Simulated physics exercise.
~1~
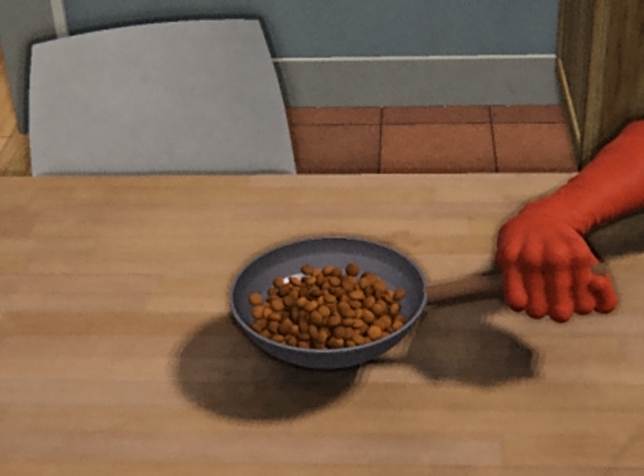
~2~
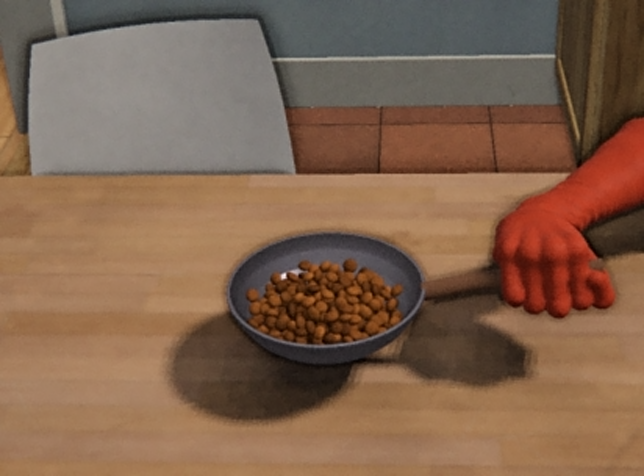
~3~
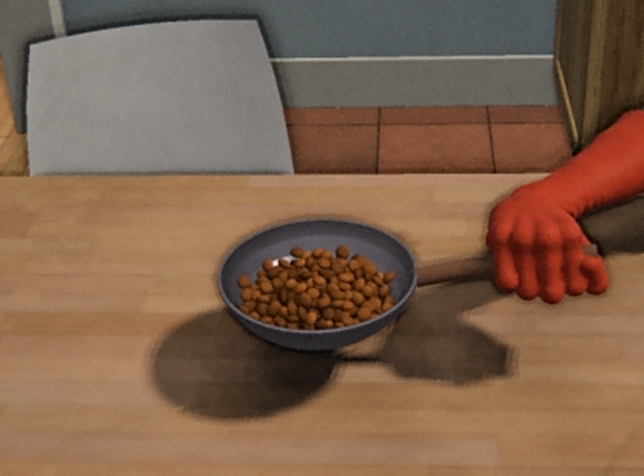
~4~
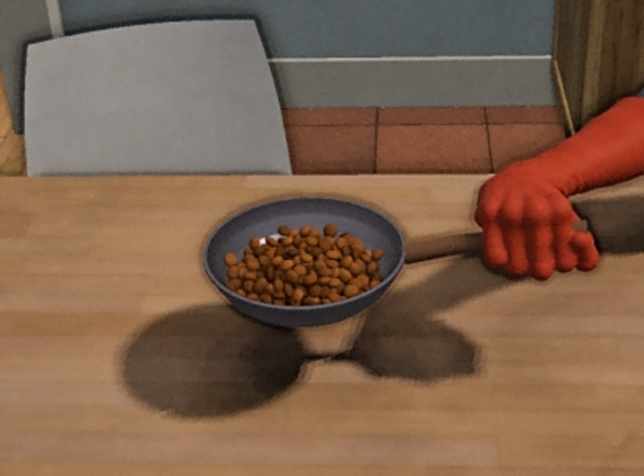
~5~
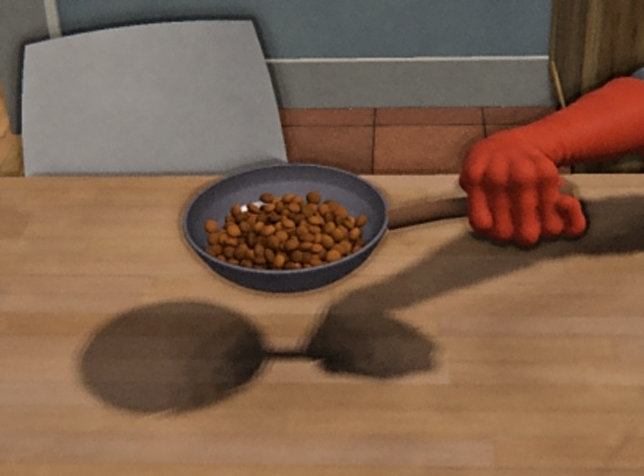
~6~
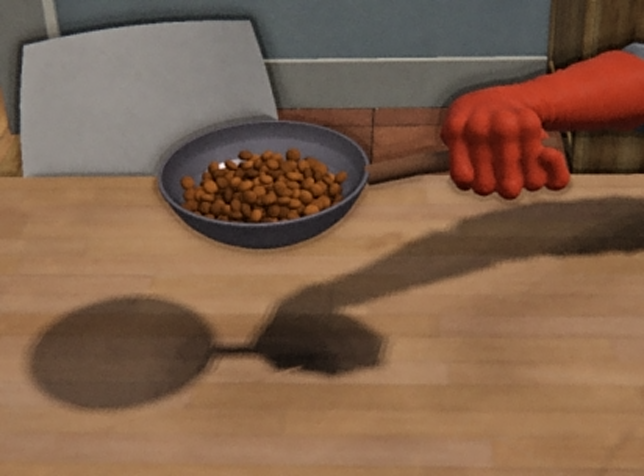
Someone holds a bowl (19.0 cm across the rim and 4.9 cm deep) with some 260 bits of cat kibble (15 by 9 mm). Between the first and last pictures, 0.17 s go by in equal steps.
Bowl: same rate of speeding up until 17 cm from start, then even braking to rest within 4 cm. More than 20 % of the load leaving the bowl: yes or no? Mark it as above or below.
Marked: Above.
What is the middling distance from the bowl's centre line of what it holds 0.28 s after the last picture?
Pretty close to 8.5 cm, I think.
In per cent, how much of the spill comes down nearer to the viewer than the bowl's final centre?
About 50 per cent.
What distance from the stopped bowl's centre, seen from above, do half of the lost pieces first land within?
It comes to close to 24 centimetres.
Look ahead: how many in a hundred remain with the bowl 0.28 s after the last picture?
Estimate: Around 10 percent.
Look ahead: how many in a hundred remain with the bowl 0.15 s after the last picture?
I'd estimate about 0 percent.
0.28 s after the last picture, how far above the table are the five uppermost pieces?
Around 36 cm above the table.
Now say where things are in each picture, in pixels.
In the first picture, bowl at (332, 355); tilt 0 degrees; moved 0.0 cm; top of the load at (317, 274).
In the second picture, bowl at (329, 351); tilt 0 degrees; moved 0.6 cm; top of the load at (314, 270).
In the third picture, bowl at (321, 336); tilt 0 degrees; moved 2.3 cm; top of the load at (307, 257).
In the fourth picture, bowl at (308, 312); tilt 0 degrees; moved 5.2 cm; top of the load at (294, 235).
In the fifth picture, bowl at (290, 277); tilt 0 degrees; moved 9.3 cm; top of the load at (277, 203).
In the sixth picture, bowl at (268, 230); tilt 0 degrees; moved 14.5 cm; top of the load at (255, 160).
Then, 0.15 s after the last picture, in the air 100 %; middle of the pieces not yet landed near (156, 36).
Then, 0.28 s after the last picture, bowl 10 %, in the air 90 %; middle of the pieces not yet landed near (77, 72).
Then, 0.39 s after the last picture, in the air 95 %; middle of the pieces not yet landed near (39, 218).
Then, 0.50 s after the last picture, fallen left of where it stops 95 %; middle of the pieces not yet landed near (175, 200).
In the end, fallen left of where it stops 95 %.
